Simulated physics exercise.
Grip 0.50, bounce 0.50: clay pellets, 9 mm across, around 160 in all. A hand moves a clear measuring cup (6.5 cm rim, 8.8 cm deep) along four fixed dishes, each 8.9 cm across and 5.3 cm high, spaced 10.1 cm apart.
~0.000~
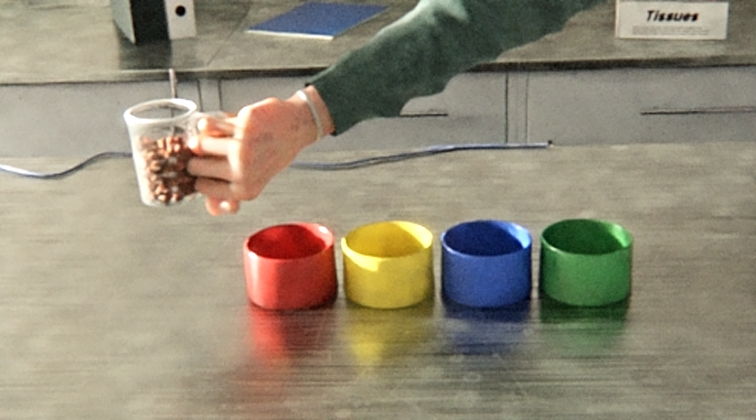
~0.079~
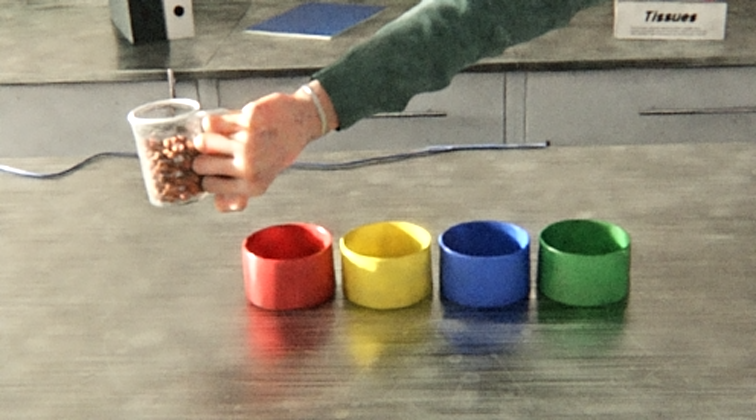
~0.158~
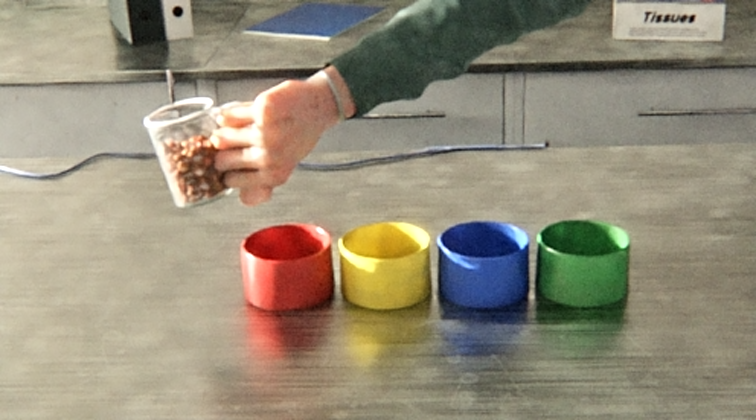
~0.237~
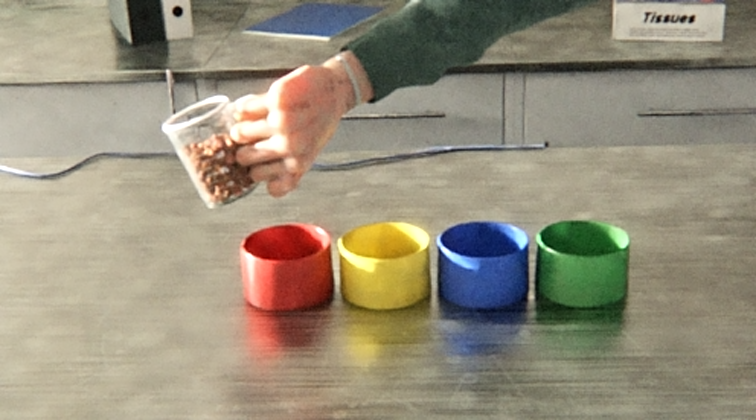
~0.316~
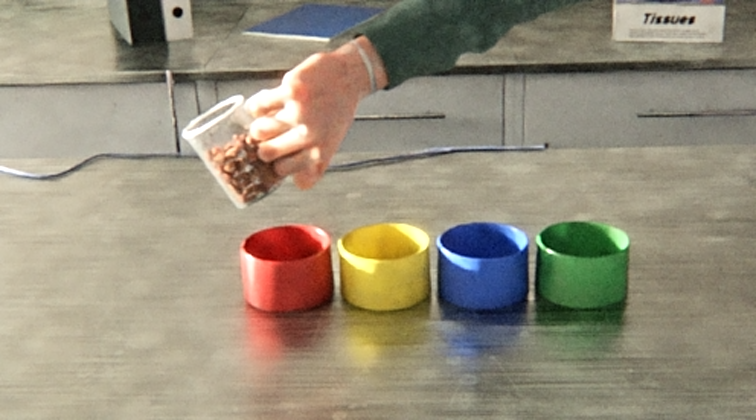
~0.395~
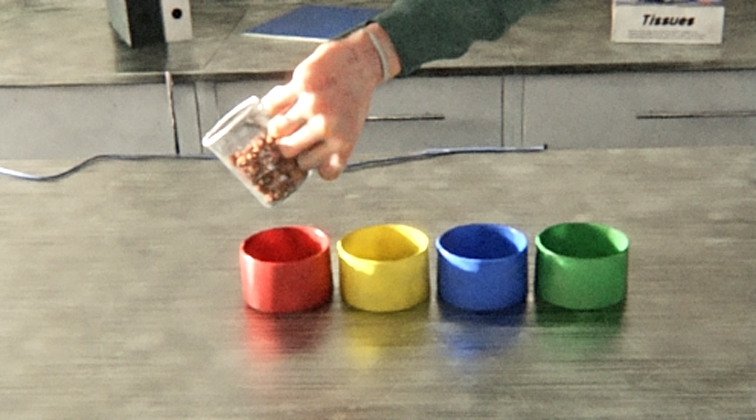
A hand in a green sleeve held a clear cup of small brown pieces and moved it to the right above a red dish, steadily tilting it leftward, with yellow, blue and green dishes alongside.
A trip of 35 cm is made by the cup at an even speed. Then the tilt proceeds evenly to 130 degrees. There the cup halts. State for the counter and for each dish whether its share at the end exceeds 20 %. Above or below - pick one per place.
Red: Below; blue: Above; green: Below; yellow: Below; counter: Below.
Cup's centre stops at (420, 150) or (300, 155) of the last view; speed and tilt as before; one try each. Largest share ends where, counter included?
Largest portions, in order: Yellow and red.
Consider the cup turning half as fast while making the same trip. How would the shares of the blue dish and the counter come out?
In that case blue 100, counter 0.
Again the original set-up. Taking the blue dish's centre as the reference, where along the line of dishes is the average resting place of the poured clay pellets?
Around 2 cm away, toward the left-hand end.
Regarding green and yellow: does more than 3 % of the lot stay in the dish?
Checking green: It falls short; checking yellow: It clears.
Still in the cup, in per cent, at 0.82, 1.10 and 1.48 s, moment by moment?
Roughly 100, then 95, then 5.
After 0.82 s, tilt 82 degrees; cup holds 100 %.
After 1.10 s, tilt 112 degrees; cup holds 95 %, yellow 5 %.
Then, at 1.48 s, tilt 130 degrees; cup holds 5 %, blue 80 %, yellow 10 %.
At rest (2.1 s), red 0 %, blue 85 %, green 0 %, yellow 10 %, counter 5 %.
